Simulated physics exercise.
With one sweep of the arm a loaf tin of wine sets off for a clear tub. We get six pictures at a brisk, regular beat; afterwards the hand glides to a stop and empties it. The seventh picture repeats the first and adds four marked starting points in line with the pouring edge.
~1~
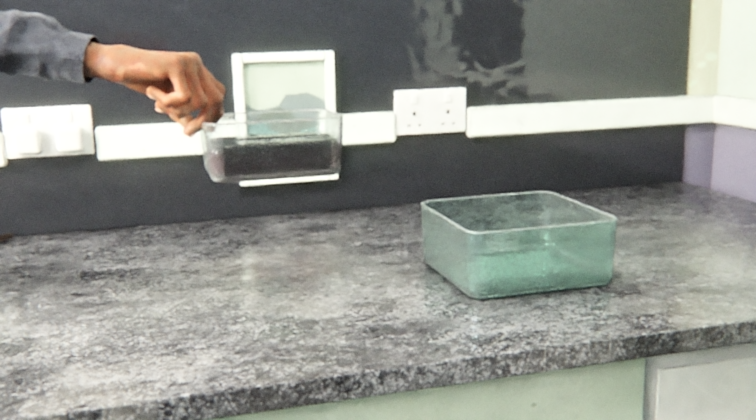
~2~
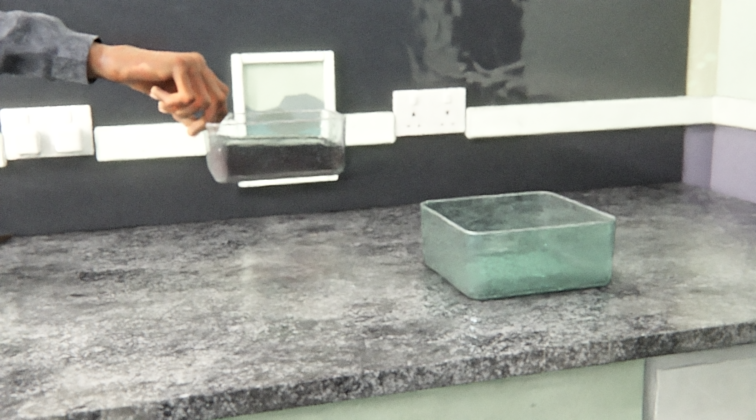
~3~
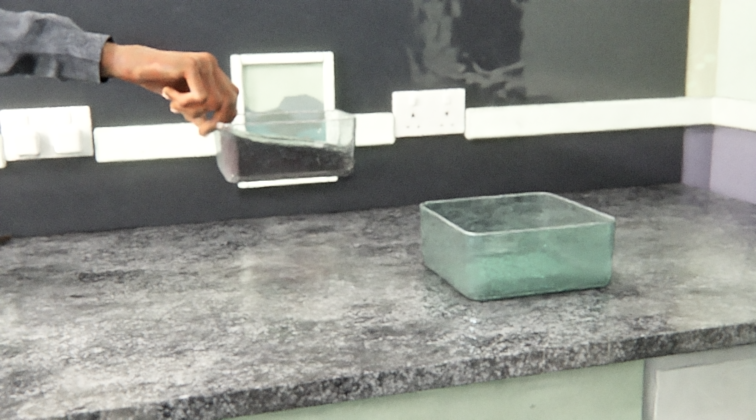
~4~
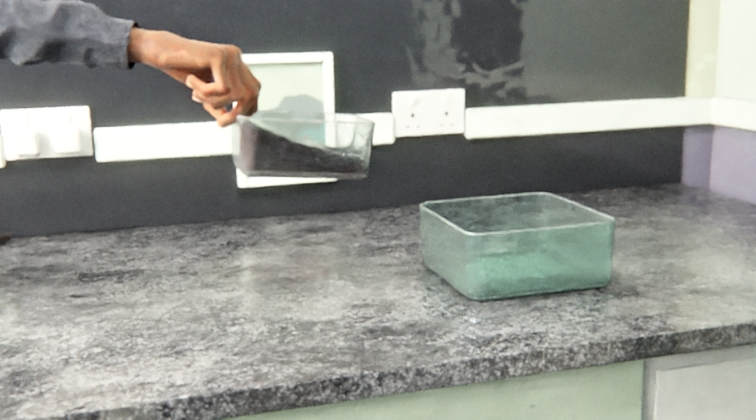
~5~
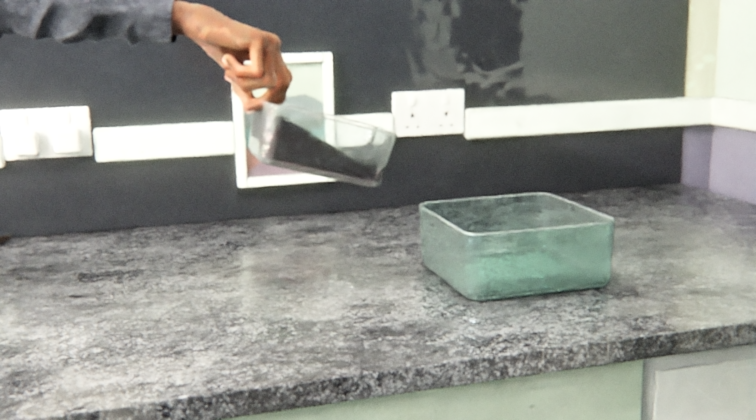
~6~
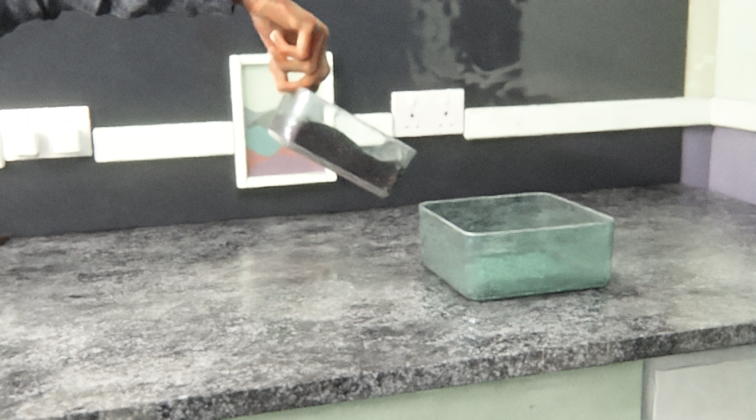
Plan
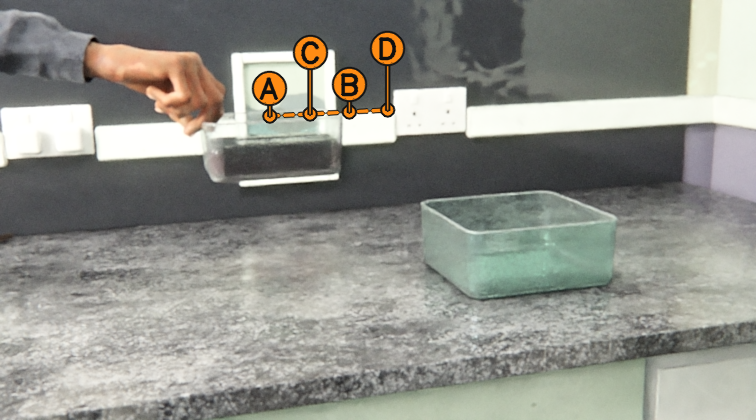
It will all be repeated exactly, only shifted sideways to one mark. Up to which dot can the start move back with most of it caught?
Take C.
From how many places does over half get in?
Three.
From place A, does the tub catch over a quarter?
Yes, it does.
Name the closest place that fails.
Here it is place A.
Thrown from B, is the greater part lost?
No, not at all.
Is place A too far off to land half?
Yes, that goes wrong.
On the marked copy, A at (269, 116); B at (349, 112); C at (310, 114); D at (387, 110).
With A, about 33 % lands in the tub, 60 % falls short and 7 % goes beside or beyond.
With B, about 81 % lands in the tub, 12 % falls short and 7 % goes beside or beyond.
With C, about 64 % lands in the tub, 25 % falls short and 10 % goes beside or beyond.
With D, about 92 % lands in the tub, 2 % falls short and 6 % goes beside or beyond.
